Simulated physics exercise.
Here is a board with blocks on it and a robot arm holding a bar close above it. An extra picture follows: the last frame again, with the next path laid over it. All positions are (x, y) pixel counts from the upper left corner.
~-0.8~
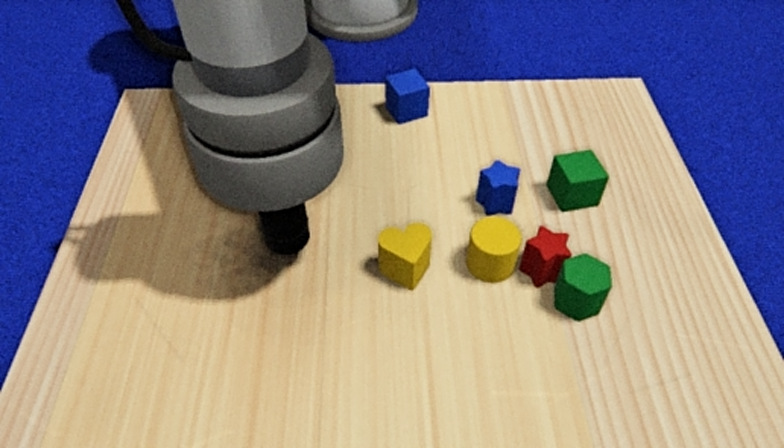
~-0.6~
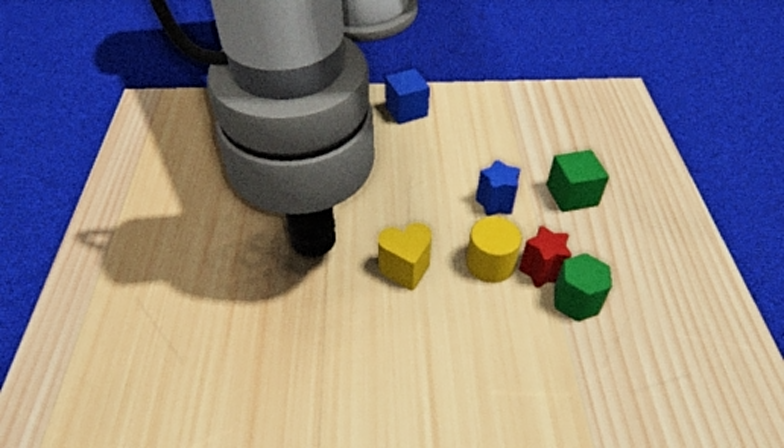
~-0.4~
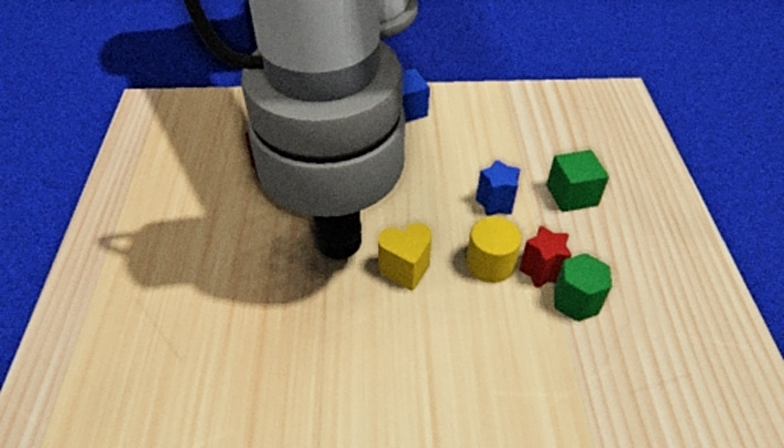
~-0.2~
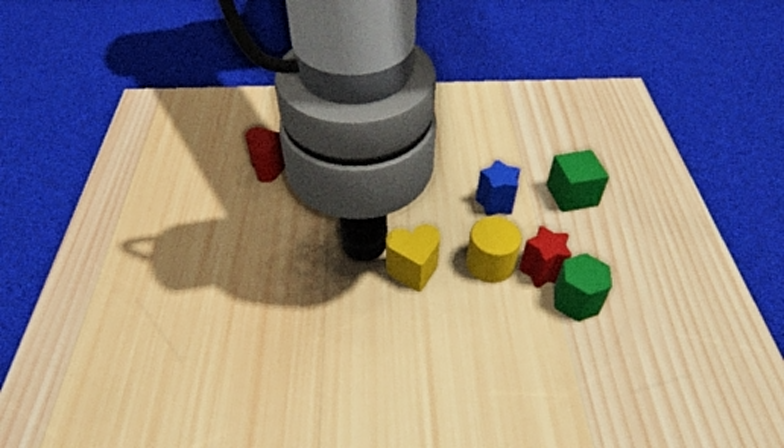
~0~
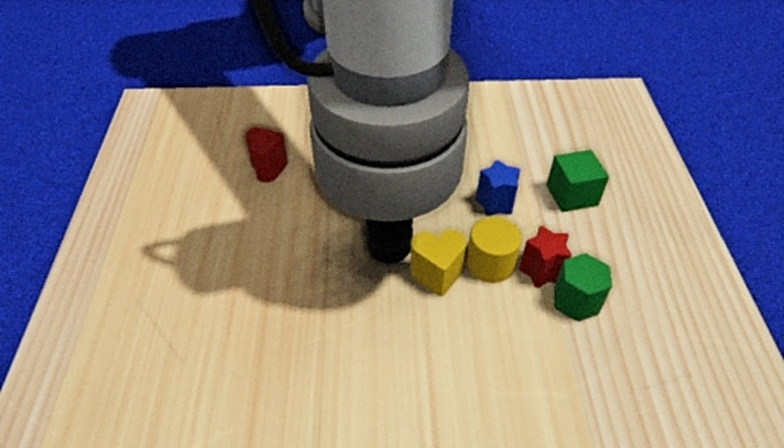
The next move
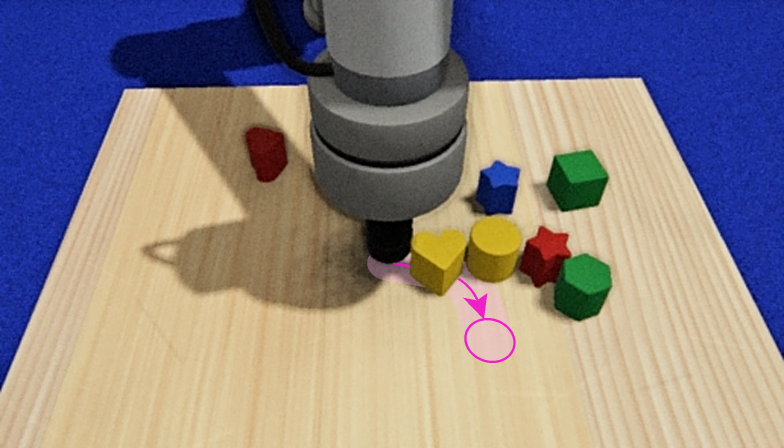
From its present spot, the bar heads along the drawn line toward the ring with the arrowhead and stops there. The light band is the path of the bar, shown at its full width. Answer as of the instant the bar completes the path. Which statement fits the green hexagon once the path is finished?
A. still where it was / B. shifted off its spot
A.
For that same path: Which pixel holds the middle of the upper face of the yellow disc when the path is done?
I'd place it at (524, 233), taking the centre of its top.
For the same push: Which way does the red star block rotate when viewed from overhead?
Viewed from overhead, the red star block winds up turned clockwise.
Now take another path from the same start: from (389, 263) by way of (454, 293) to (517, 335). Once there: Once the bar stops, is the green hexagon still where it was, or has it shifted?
The block in question is displaced by the end.
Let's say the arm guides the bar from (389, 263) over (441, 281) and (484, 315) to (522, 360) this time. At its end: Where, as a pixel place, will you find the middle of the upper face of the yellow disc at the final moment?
The middle of its upper face will lie at (523, 233).
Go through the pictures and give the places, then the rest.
In the first frame, bar tip (288, 239); block tops, yellow heart (406, 240); yellow disc (496, 234); red star block (551, 242); green hexagon (588, 272).
In the second frame, bar (314, 241); blocks unchanged.
In the third frame, bar (340, 243); blocks unchanged.
In the fourth frame, bar (365, 245); yellow heart (415, 241).
In the fifth frame, bar (389, 247); yellow heart (440, 245); yellow disc (496, 234); red star block (551, 242); green hexagon (588, 272).
Path on the board, from (389, 263) via (437, 271) and (476, 296), ending at (490, 340).
The first path, step by step. One third of the way, bar (440, 256); yellow heart (490, 262), turned 20° clockwise; yellow disc (524, 233); red star block (568, 236), turned 35° clockwise.
Two thirds of the way, bar (479, 283); yellow heart (535, 287); yellow disc (524, 233); red star block (568, 236), turned 35° clockwise.
At the end, bar (493, 326); yellow heart (550, 304), turned 40° anticlockwise; yellow disc (524, 233); red star block (568, 236), turned 35° clockwise; green hexagon in place.
